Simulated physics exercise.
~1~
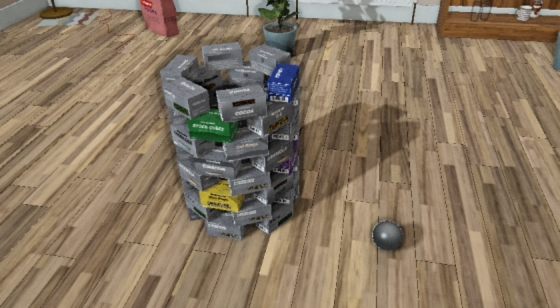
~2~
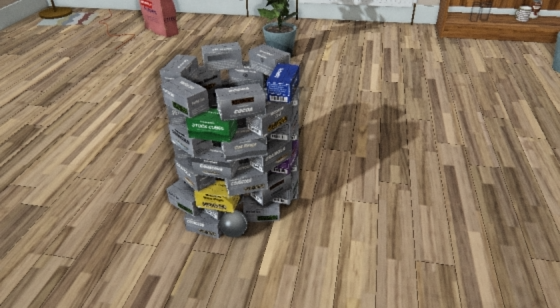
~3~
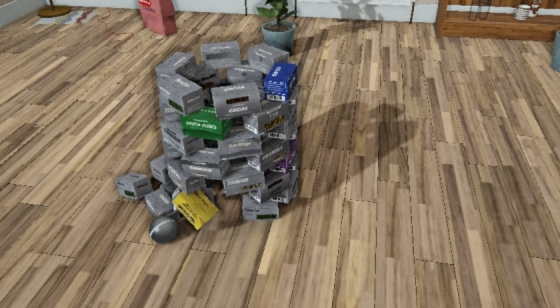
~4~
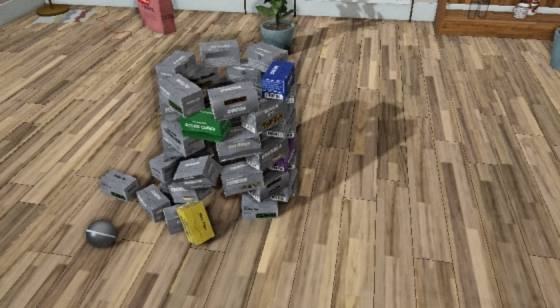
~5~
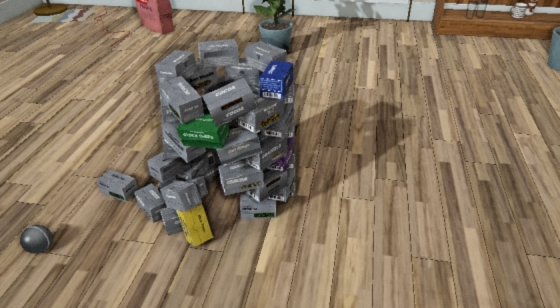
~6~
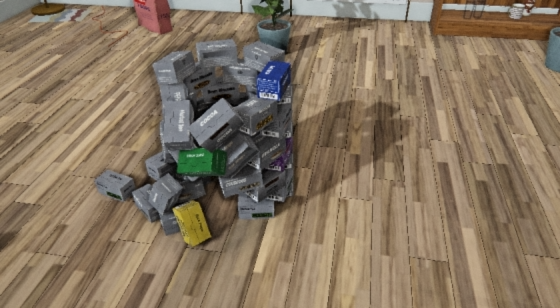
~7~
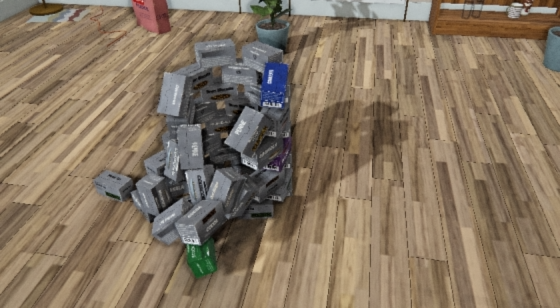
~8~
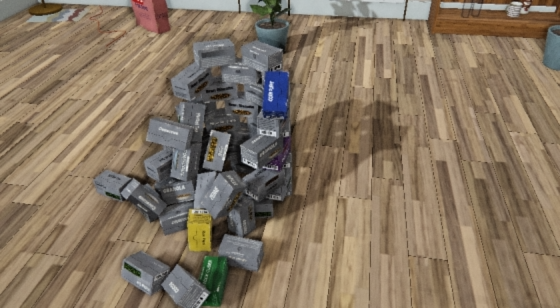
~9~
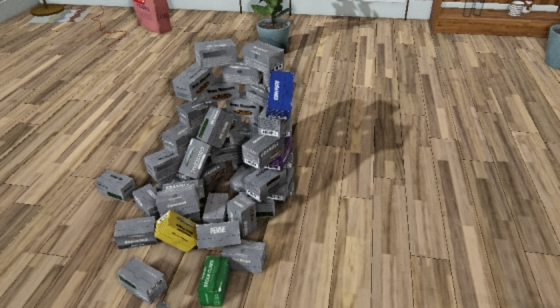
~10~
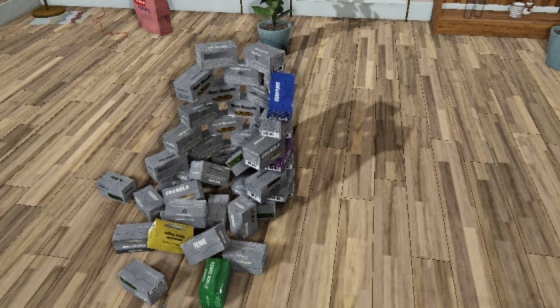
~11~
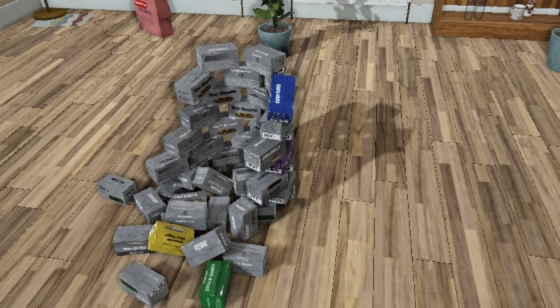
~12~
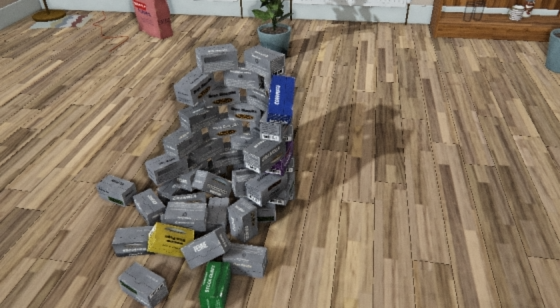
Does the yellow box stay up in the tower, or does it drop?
The yellow box drops. It tips out of the tower and ends up lying among the fallen boxes at the front.
A round tower of boxes partly collapses toward the viewer after a ball hits its base.
